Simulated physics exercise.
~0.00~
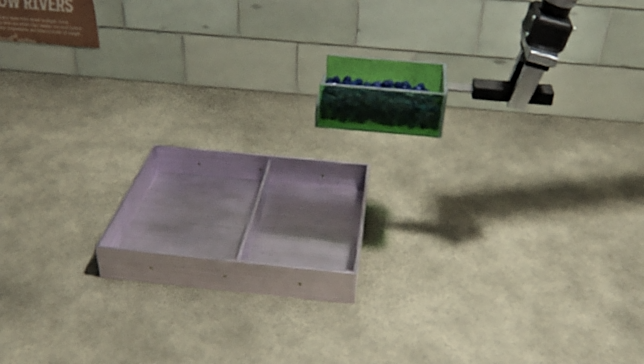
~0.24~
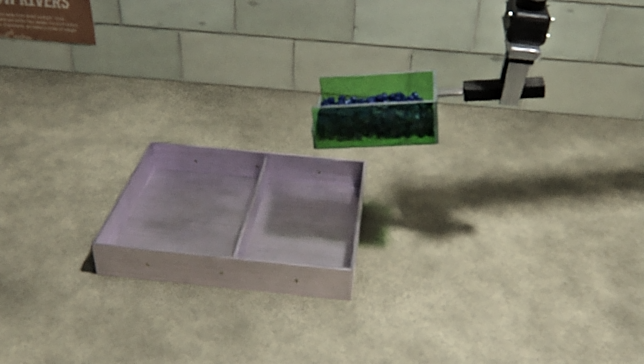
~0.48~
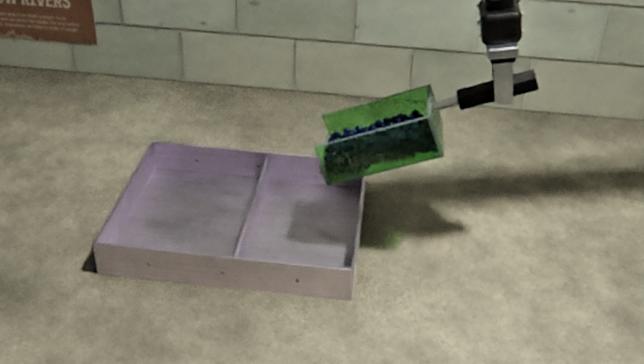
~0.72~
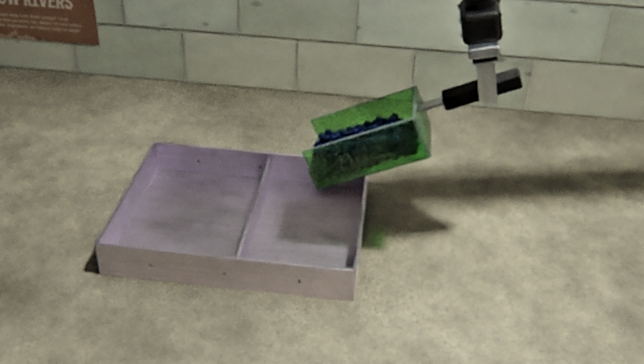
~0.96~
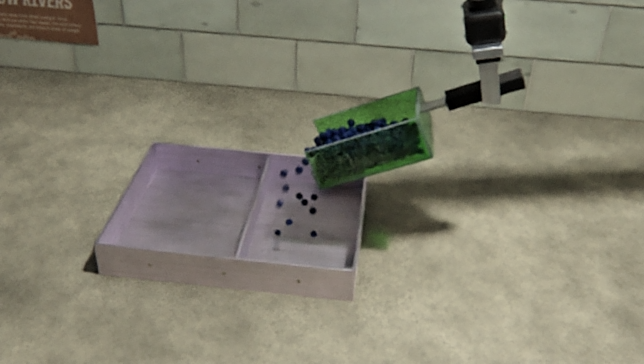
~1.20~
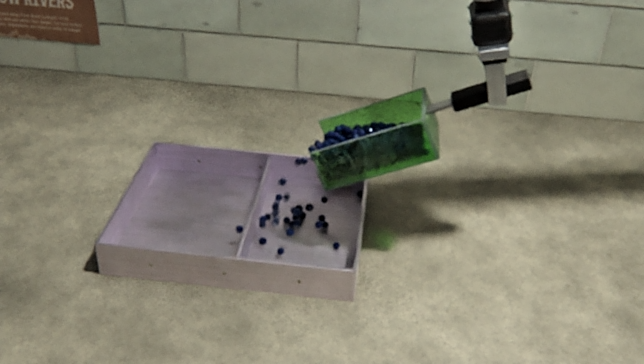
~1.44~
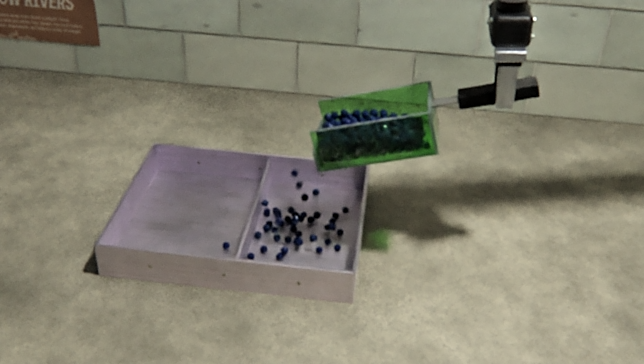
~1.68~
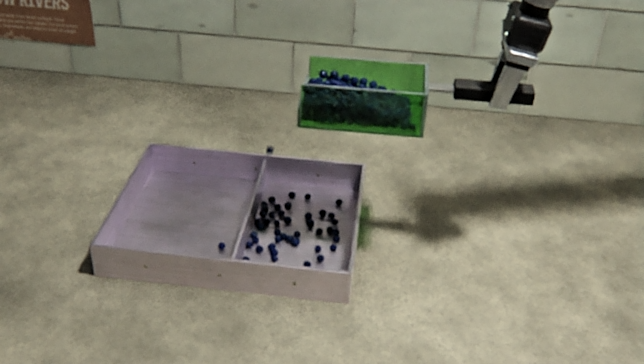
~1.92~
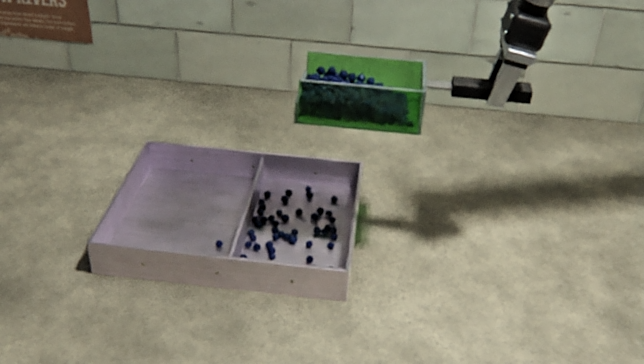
A black robot arm at the upper right grips a green, see-through box of dark blue beads above a mottled beige table, seen from slightly above against a pale block wall. Below it to the left sits a shallow, pale purple tray split by a cross wall. The arm lowers the box and tips its left end down over the tray's right part. Beads spill over the edge and scatter there, one ending up left of the divider. The arm then levels and raises the box, leaving most beads still inside it.
